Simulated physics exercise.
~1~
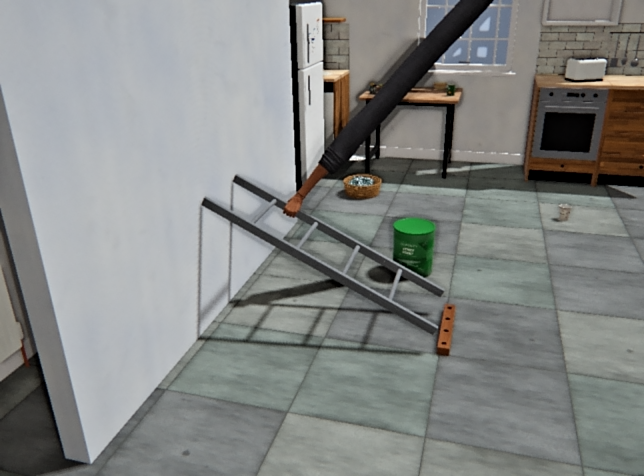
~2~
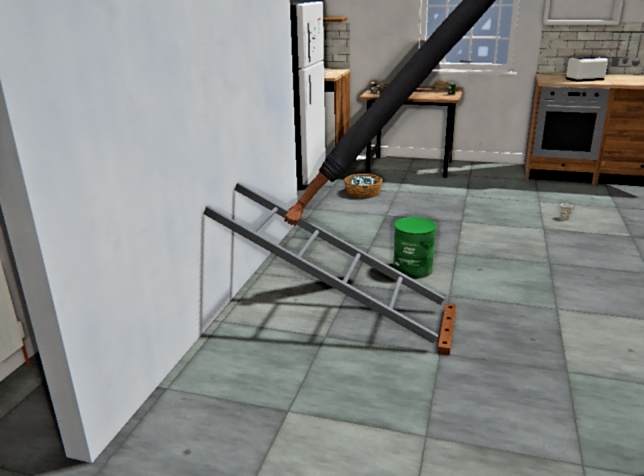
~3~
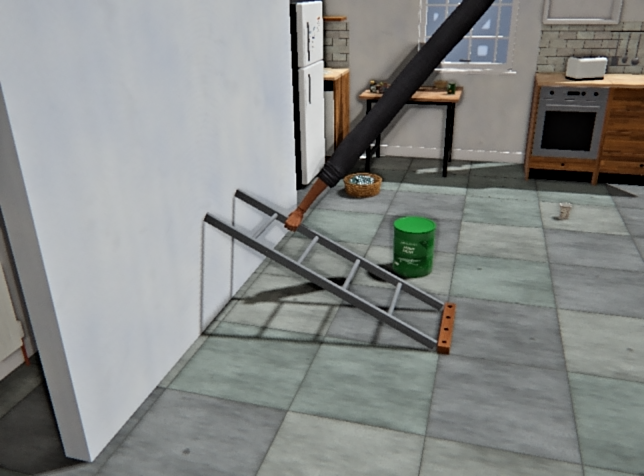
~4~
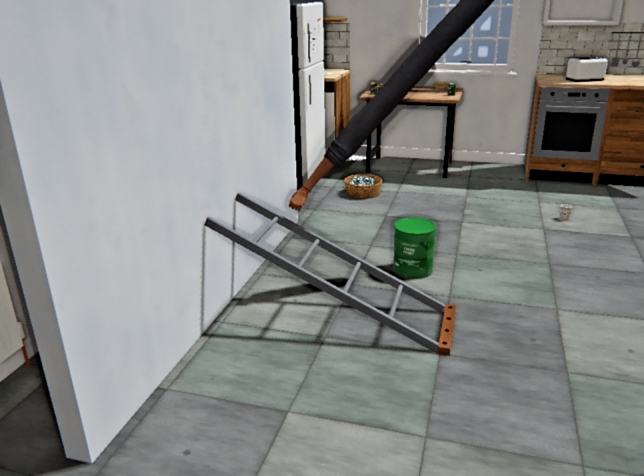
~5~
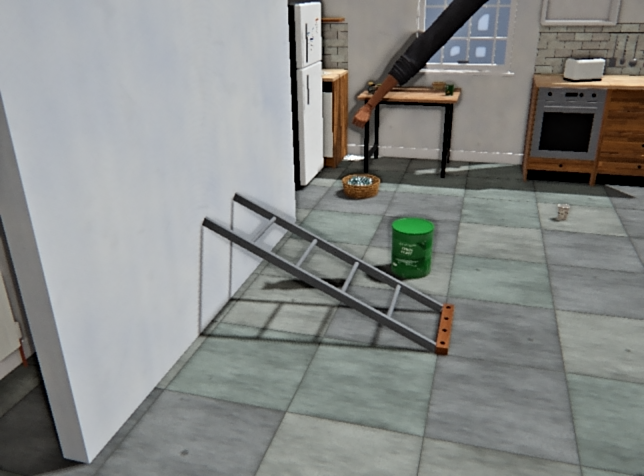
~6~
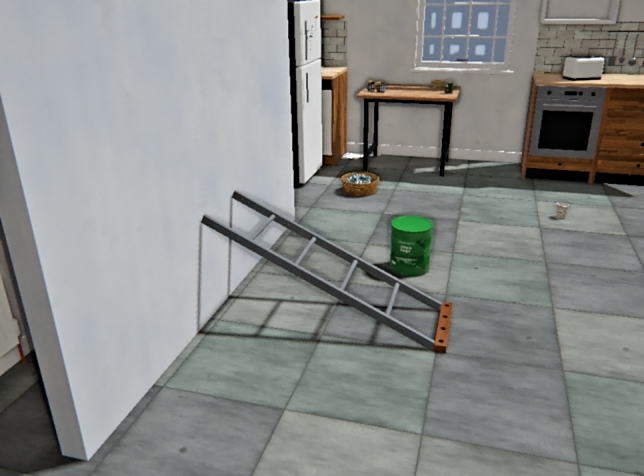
We see a dark arm with an orange-brown tip lower a grey rack against a white wall, its foot by an orange batten on a tiled kitchen floor near a green pail. The arm lets go and withdraws upward out of view, and the rack stays leaning.
